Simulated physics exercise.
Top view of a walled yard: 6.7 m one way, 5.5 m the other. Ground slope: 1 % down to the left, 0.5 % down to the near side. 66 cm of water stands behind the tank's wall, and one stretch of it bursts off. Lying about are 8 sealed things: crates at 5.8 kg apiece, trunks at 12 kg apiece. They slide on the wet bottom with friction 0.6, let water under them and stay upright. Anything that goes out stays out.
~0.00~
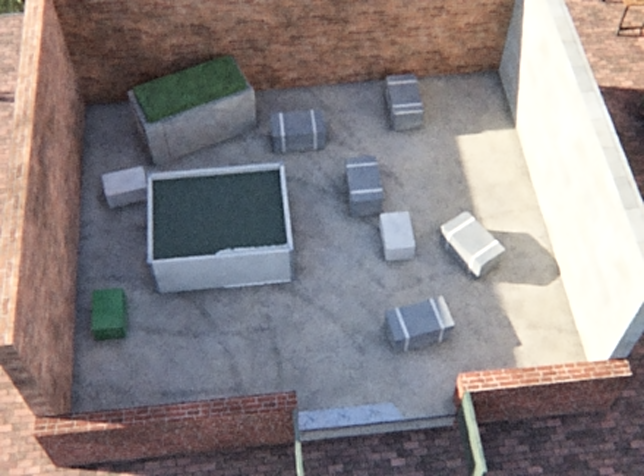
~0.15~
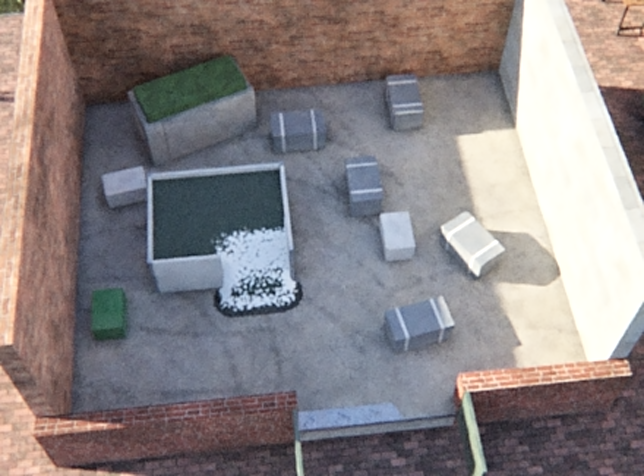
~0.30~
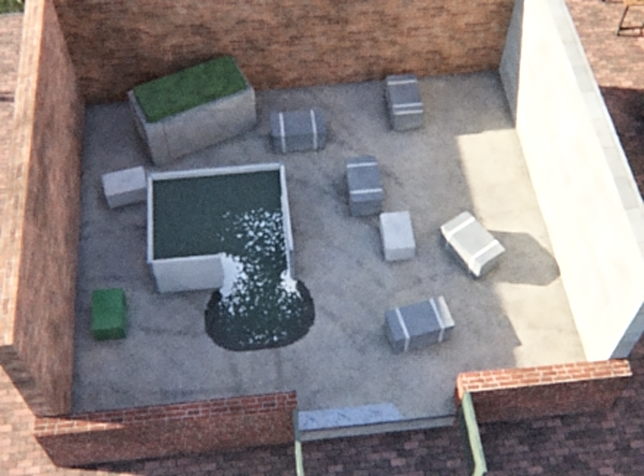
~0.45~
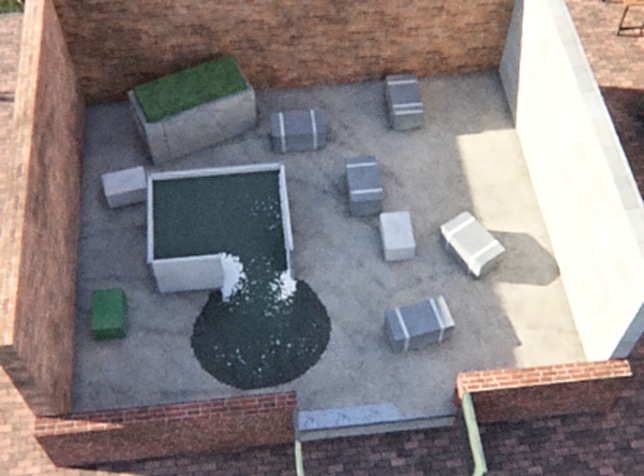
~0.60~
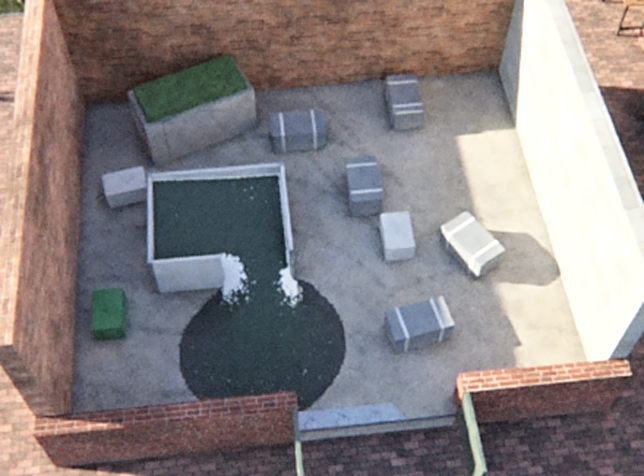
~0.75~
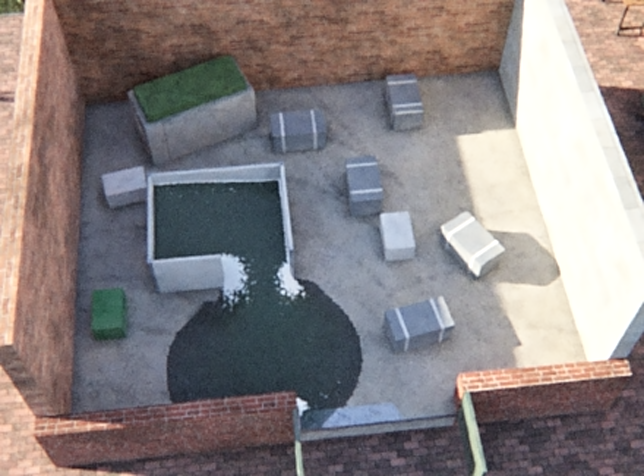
Walled brick yard from above, dark water bursting through a tank's front wall and spreading across the ground among motionless crates.
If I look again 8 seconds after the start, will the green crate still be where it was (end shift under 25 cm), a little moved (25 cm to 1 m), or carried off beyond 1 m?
You'll find it carried off.
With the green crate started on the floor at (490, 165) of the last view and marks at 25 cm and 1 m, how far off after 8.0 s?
Short answer: It hardly moves.
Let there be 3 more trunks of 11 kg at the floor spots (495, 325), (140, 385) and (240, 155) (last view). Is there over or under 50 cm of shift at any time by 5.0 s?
The first one ends up inside that, the second beyond that, the third inside that.
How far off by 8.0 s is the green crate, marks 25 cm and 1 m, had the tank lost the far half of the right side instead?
Outcome for the green crate: No real movement.
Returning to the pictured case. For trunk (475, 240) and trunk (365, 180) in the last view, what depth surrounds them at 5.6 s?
Depths: Near 0 cm, then near 0 cm.
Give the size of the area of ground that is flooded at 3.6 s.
Some 15 m2.
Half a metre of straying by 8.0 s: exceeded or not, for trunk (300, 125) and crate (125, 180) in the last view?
The first never reached the threshold, and the second topped the threshold.
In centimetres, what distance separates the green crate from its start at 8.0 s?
Close to 300 cm by then.
After 1.6 s the green crate is near (107, 308), 0.0 m from its start, aground; 0 of 8 are out; 0 afloat.
After 3.6 s the green crate is near (138, 284), 0.5 m from its start, afloat; 0 of 8 are out; 1 afloat.
After 5.6 s the green crate is near (127, 234), 1.2 m from its start, afloat; 0 of 8 are out; 2 afloat.
After 8.0 s the green crate is near (104, 131), 3.0 m from its start, afloat; 0 of 8 are out; 2 afloat.
